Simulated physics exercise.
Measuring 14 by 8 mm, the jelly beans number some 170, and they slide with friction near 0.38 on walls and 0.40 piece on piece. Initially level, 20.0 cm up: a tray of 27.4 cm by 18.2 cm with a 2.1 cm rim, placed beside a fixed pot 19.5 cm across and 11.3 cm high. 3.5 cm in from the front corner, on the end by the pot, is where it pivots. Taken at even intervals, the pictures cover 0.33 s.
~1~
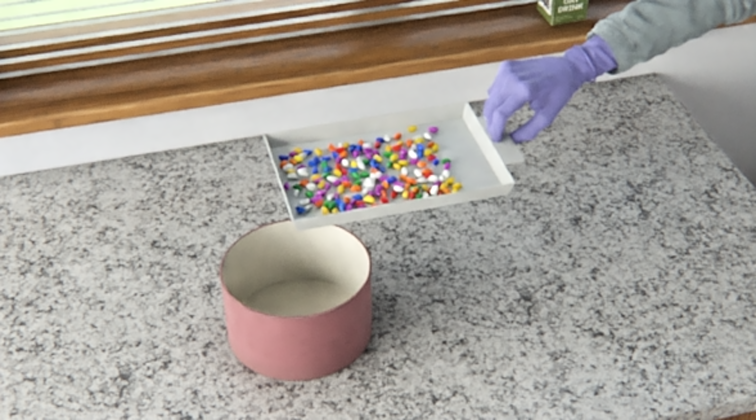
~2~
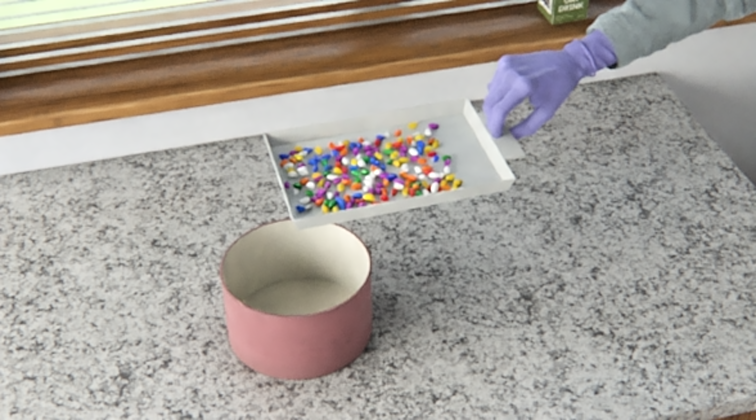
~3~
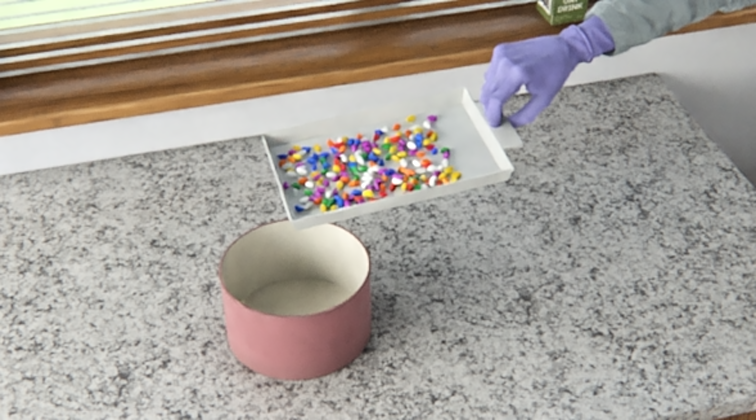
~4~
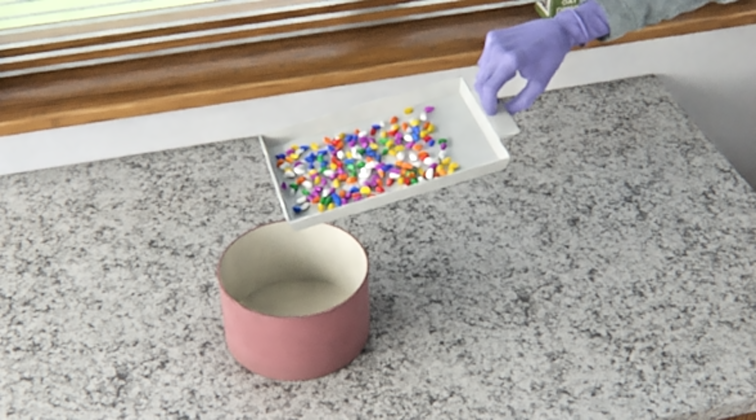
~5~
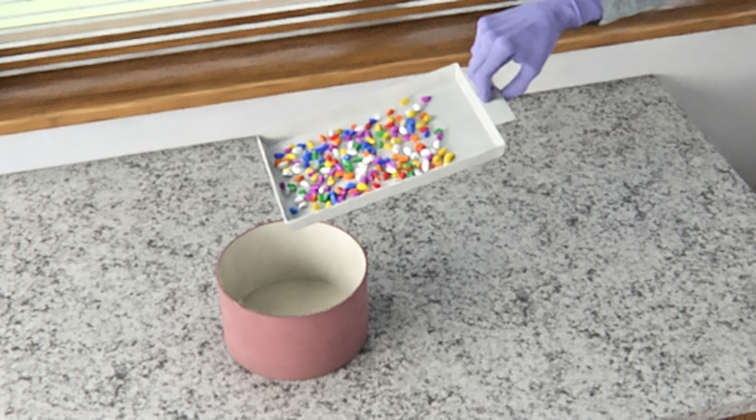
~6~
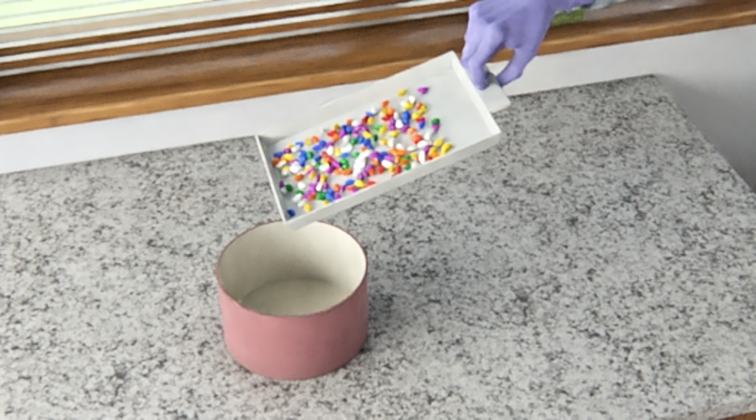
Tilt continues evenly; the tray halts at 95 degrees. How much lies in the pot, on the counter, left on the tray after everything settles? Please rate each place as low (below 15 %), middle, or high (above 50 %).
Pot: High, counter: Middle, tray: Low.
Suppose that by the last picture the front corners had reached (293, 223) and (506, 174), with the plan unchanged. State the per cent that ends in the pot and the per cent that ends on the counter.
Pot 85; counter 15.
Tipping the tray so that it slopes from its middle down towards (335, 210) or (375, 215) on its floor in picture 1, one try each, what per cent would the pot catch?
Approximately 100 percent, then 80 percent.
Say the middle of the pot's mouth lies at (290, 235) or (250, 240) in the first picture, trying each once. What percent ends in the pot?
About 80 percent the first time and about 95 percent the second.
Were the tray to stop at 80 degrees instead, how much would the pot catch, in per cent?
I'd say close to 55 percent.
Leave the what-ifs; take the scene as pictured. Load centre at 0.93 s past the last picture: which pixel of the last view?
Roughly (273, 186).
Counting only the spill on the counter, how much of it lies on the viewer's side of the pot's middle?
Near 10 in a hundred.
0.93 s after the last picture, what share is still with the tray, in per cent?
It's roughly 85 percent.
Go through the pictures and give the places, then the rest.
The first picture shows tray tilt 0 degrees, front corners at (297, 217) and (509, 181); middle of the pieces at (365, 174); pot at (296, 266).
The second picture shows tray tilt 1 degrees, front corners at (297, 216) and (509, 176); middle of the pieces at (365, 172).
The third picture shows tray tilt 5 degrees, front corners at (295, 217) and (507, 166), lowest corner left front; middle of the pieces at (364, 168).
The fourth picture shows tray tilt 9 degrees, front corners at (292, 218) and (504, 155), lowest corner left front; middle of the pieces at (361, 164).
The fifth picture shows tray tilt 13 degrees, front corners at (290, 218) and (499, 143), lowest corner left front; middle of the pieces at (358, 159).
The sixth picture shows tray tilt 18 degrees, front corners at (288, 219) and (495, 130), lowest corner left front; middle of the pieces at (356, 155); pot at (292, 265).
Then, 0.55 s after the last picture, tilt 54 degrees; the tray holds 100 %, the pot 0 %.
Then, 0.93 s after the last picture, tilt 79 degrees; the tray holds 85 %, the pot 10 %.
Then, 1.39 s after the last picture, tilt 95 degrees; the tray holds 0 %, the pot 70 %.
In the end, pot 70 %, counter 30 %, tray 0 %.
